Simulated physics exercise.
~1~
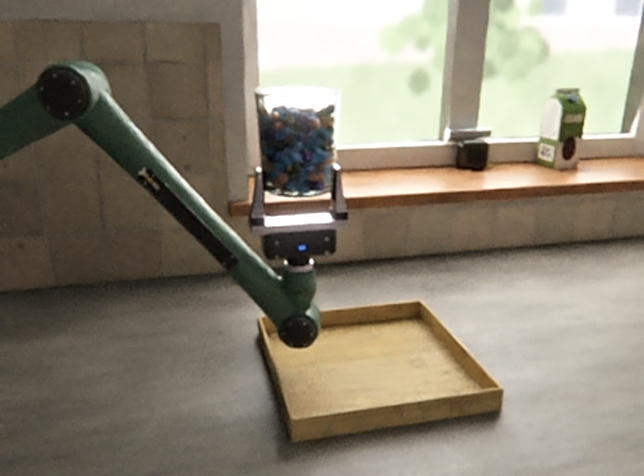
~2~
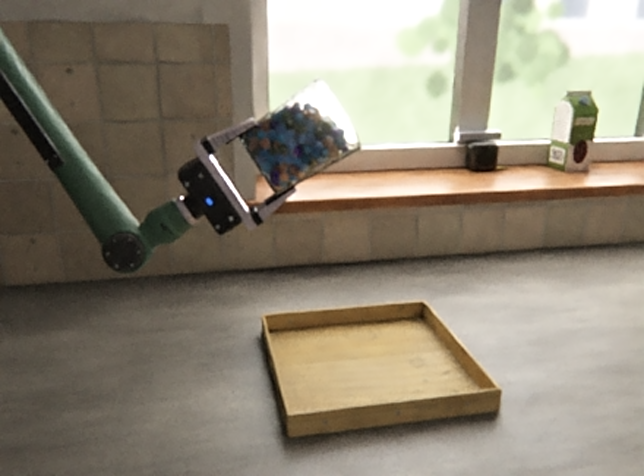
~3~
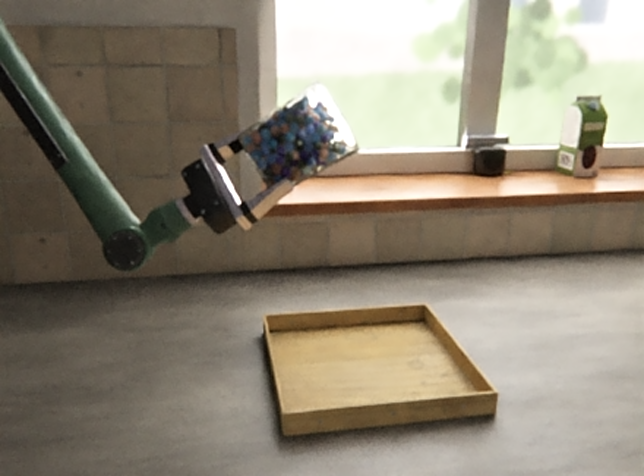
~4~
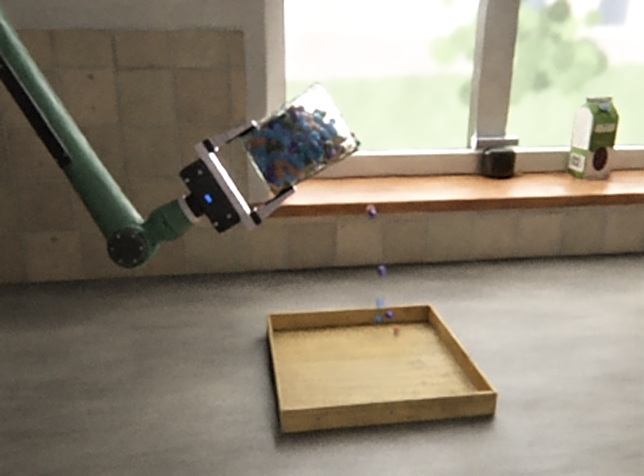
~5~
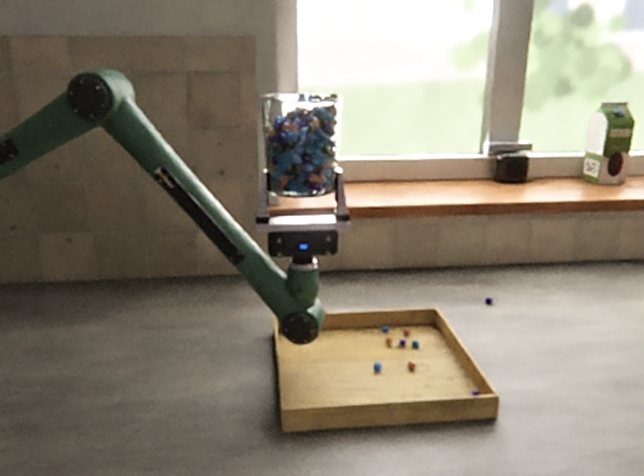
A green robotic arm holds a clear cup heaped with small round sweets, mostly blue with some orange and red, above a grey counter, seen from the front and slightly above. A shallow square wooden tray sits below, with a bright window behind, its wooden sill holding a small dark object and a green and white carton at right. The arm lifts the cup and tips it steeply to the right. A few sweets drop toward the tray. The arm then brings the cup upright again, still mostly full, leaving a handful scattered in the tray and one on the counter beyond it.
